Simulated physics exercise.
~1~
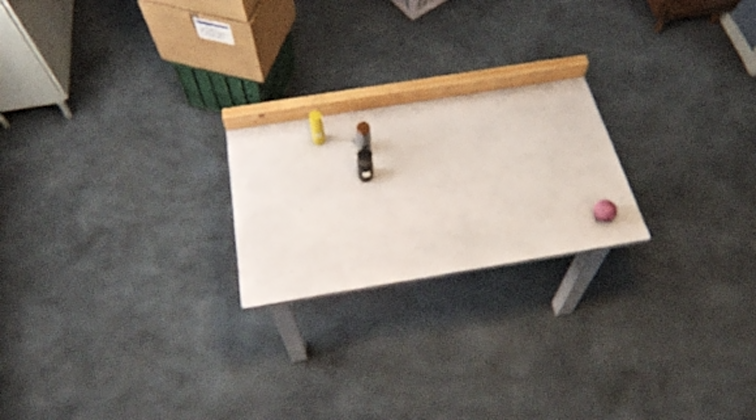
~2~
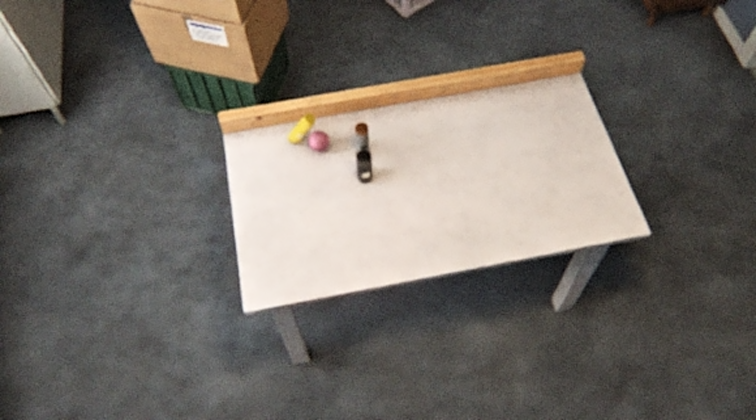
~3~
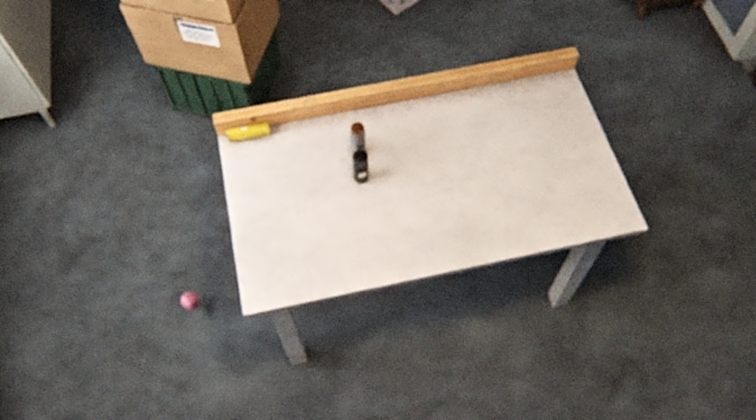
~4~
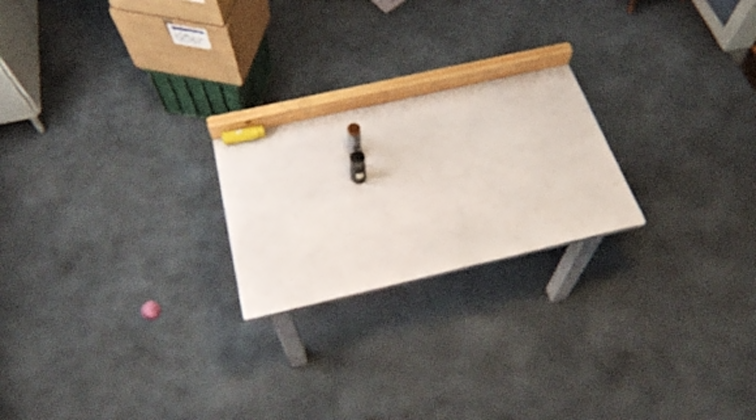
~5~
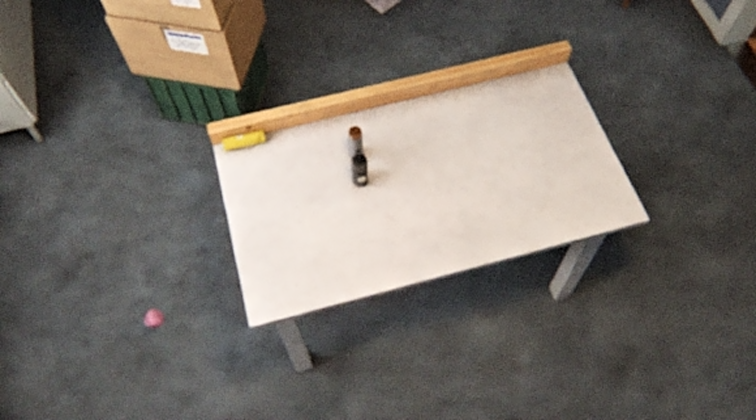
On a white table, a pink ball rolls left, knocks over a yellow shaker and drops to the floor, two dark shakers staying upright.
